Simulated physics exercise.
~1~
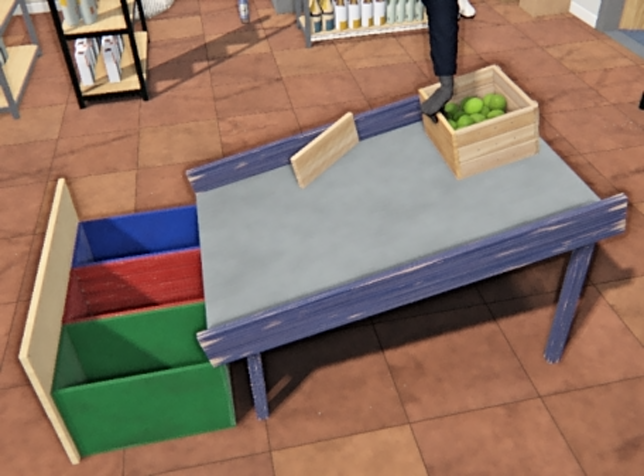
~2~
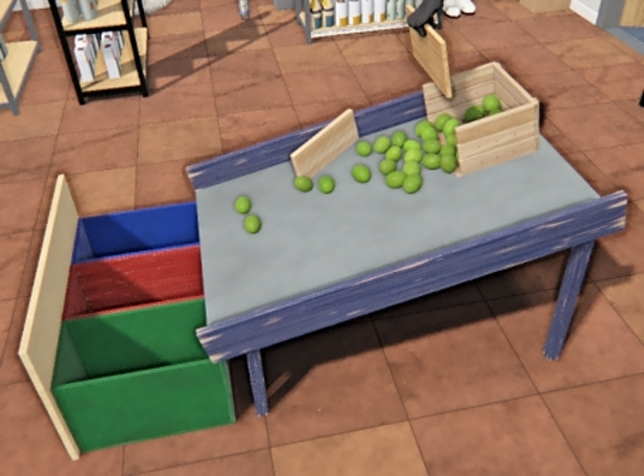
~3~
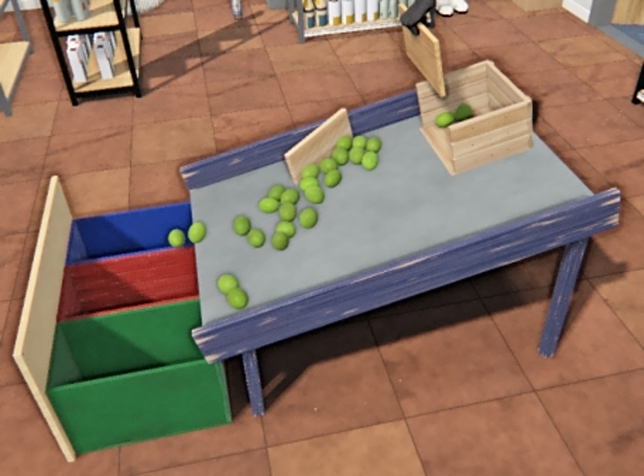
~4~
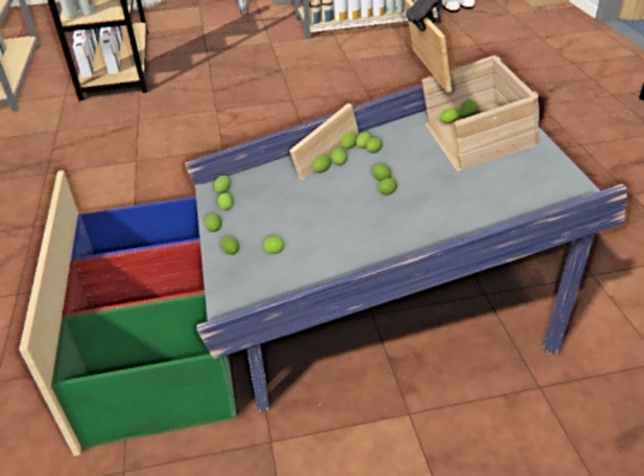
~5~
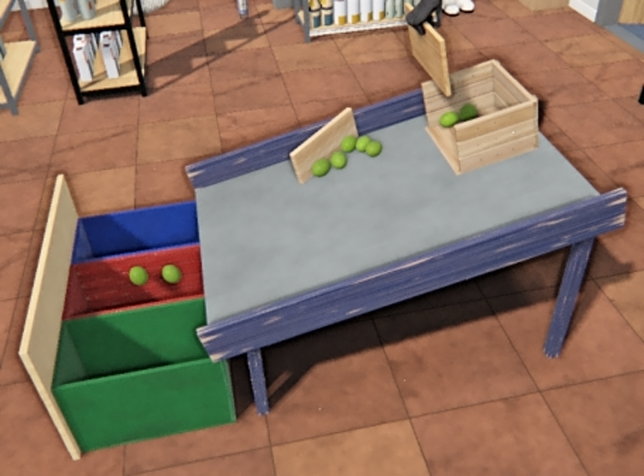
Limes spilling from a wooden pen as its gate lifts, rolling down a sloped table into coloured bins, several resting against an angled board.
